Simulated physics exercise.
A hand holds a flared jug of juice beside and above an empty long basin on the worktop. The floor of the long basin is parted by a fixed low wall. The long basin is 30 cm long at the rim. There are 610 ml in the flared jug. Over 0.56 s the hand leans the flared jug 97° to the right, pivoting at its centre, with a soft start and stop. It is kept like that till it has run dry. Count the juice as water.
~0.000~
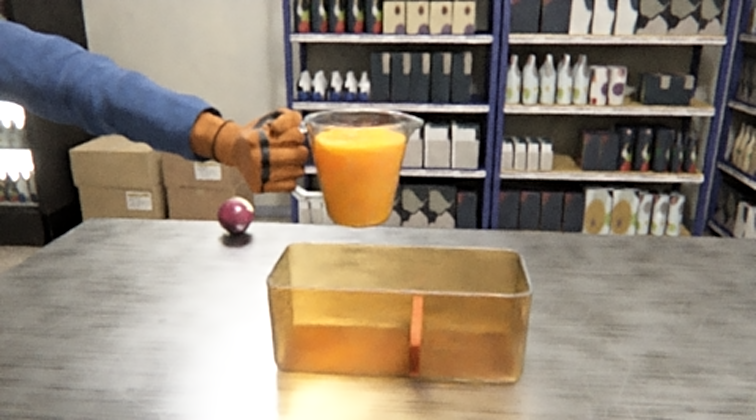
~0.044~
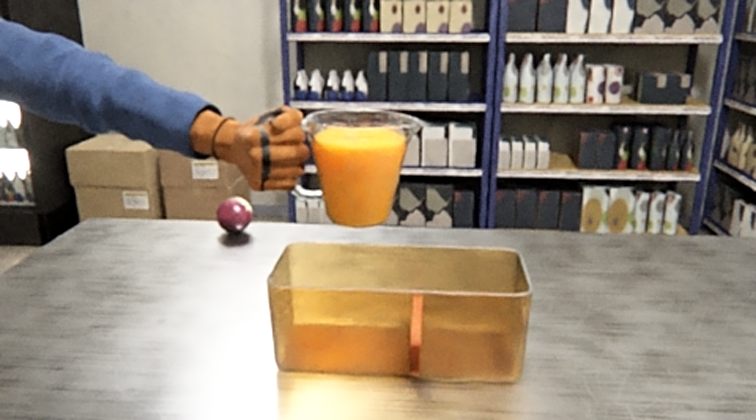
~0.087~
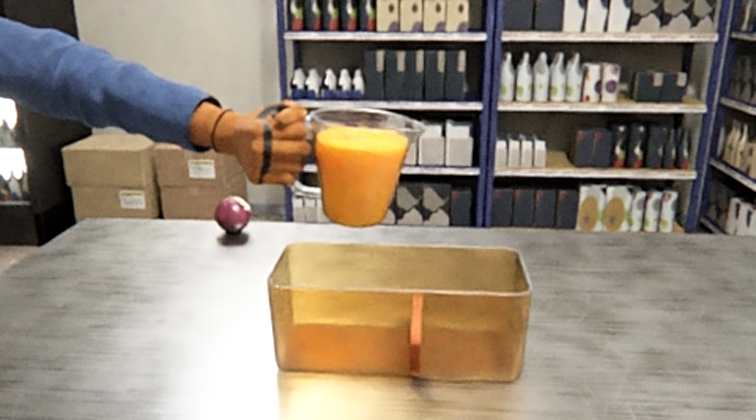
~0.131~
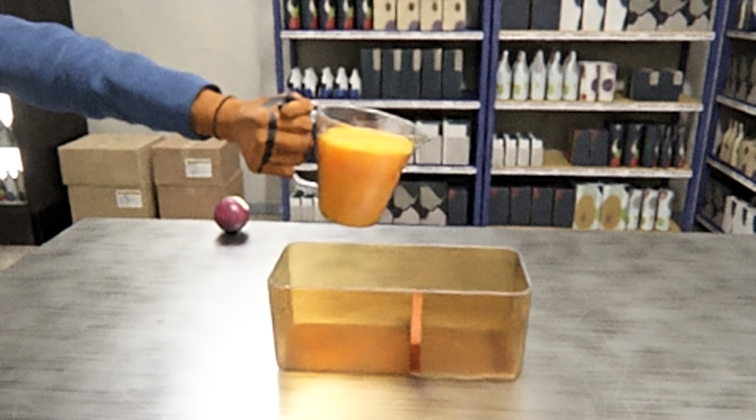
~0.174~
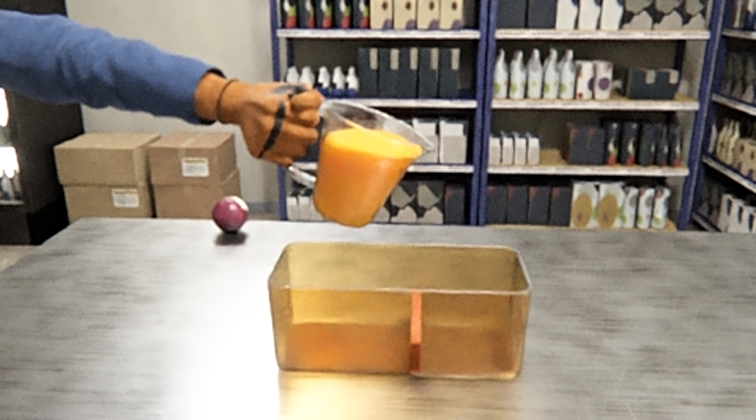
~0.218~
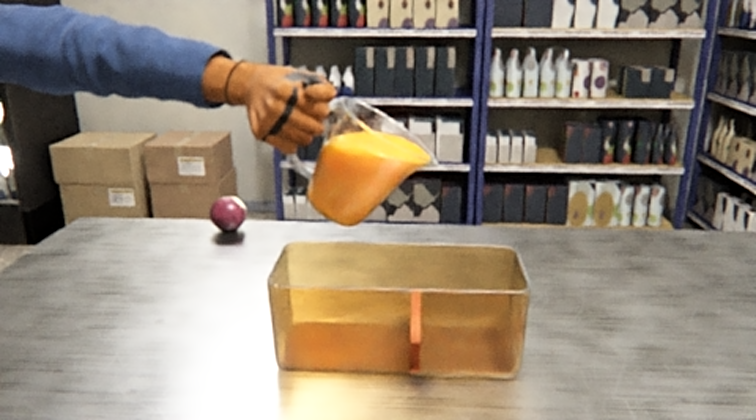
At the start, a hand holds a flared jug of orange juice upright above a long, clear amber basin on a worktop, with a dark red ball behind. The hand then leans the jug steadily to the right, and the juice shifts toward the jug's right rim.
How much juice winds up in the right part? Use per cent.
About 86 per cent.
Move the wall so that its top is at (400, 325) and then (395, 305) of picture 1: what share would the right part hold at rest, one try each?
First 85, then 90 per cent.
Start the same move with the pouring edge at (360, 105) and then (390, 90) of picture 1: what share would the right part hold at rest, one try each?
First 30, then 90 per cent.
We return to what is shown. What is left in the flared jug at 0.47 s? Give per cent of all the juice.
About 50 per cent.
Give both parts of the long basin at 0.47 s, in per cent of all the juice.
Some 0 per cent left and 24 right.
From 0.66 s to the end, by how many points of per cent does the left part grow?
About 8 per cent.
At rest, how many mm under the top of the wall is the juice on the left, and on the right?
Some 38 mm on the left and 6 mm on the right.
After 0.47 s the tilt is 91° and 51 per cent is still to pour, 0 is left of the wall and 25 right of it.
After 0.66 s the tilt is 97° and 12 per cent is still to pour, 2 is left of the wall and 68 right of it.
After 0.85 s the tilt is 97° and 2 per cent is still to pour, 9 is left of the wall and 83 right of it.
After 1.06 s the tilt is 97° and 0 per cent is still to pour, 10 is left of the wall and 86 right of it.
In the end 10 per cent lies left of the wall, 86 right of it and 4 outside.
